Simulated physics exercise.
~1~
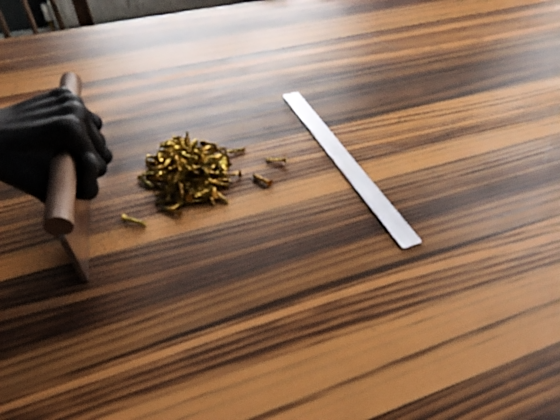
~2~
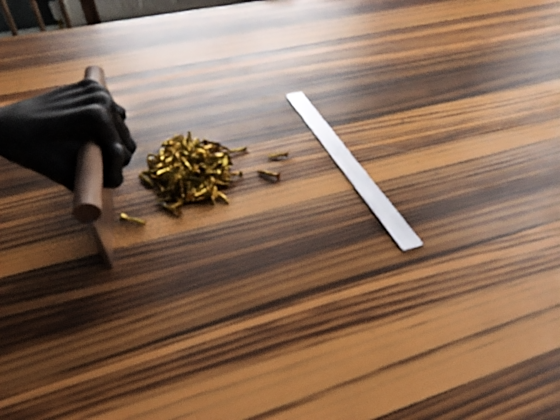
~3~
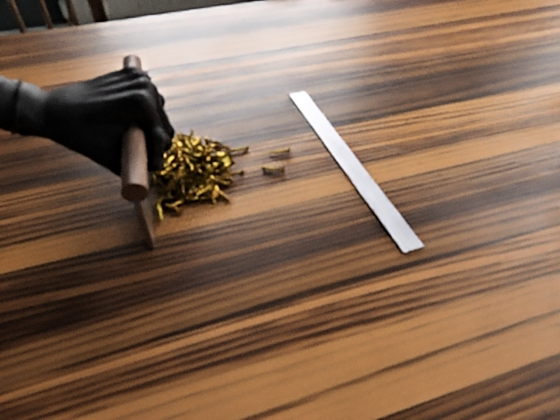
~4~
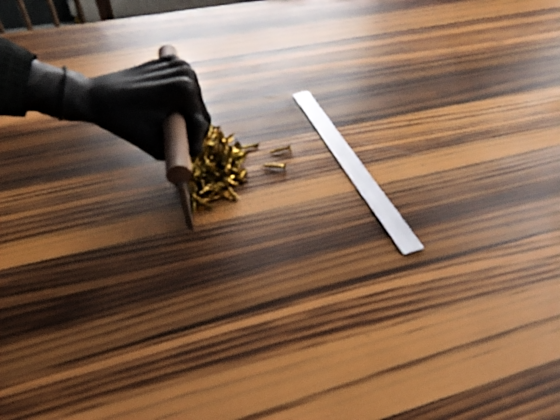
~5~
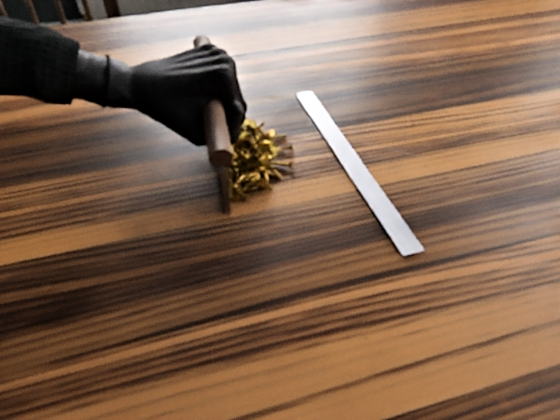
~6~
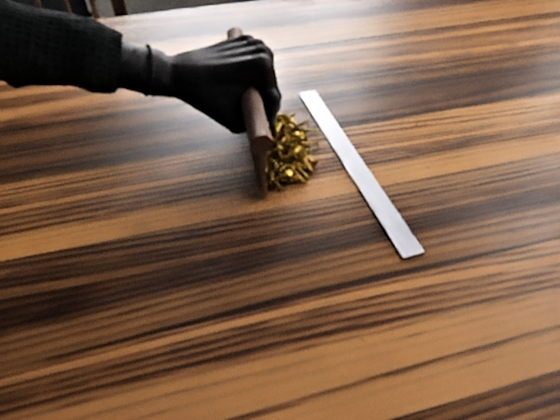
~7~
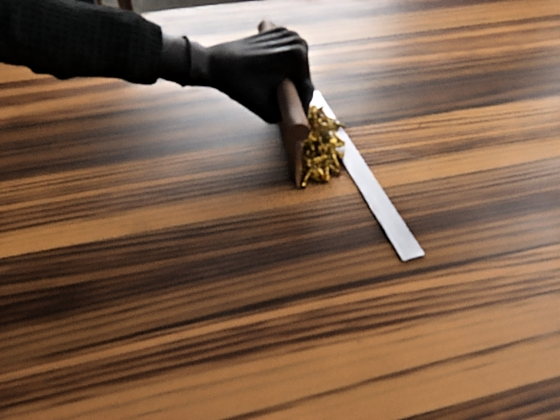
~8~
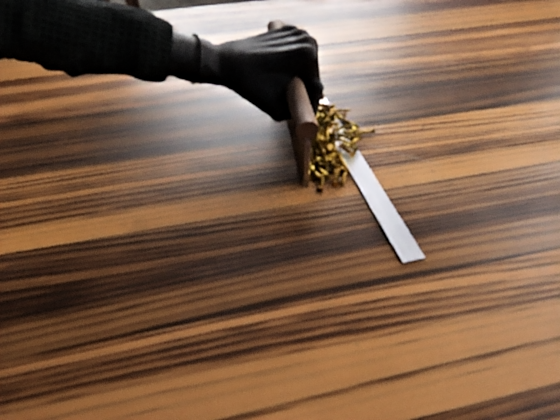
A black-gloved hand holding a scraper by its wooden handle moved right across a striped wooden table, pushed a heap of small brass-coloured screws up to a pale flat strip, and stopped with a few on the strip and most still short of it.
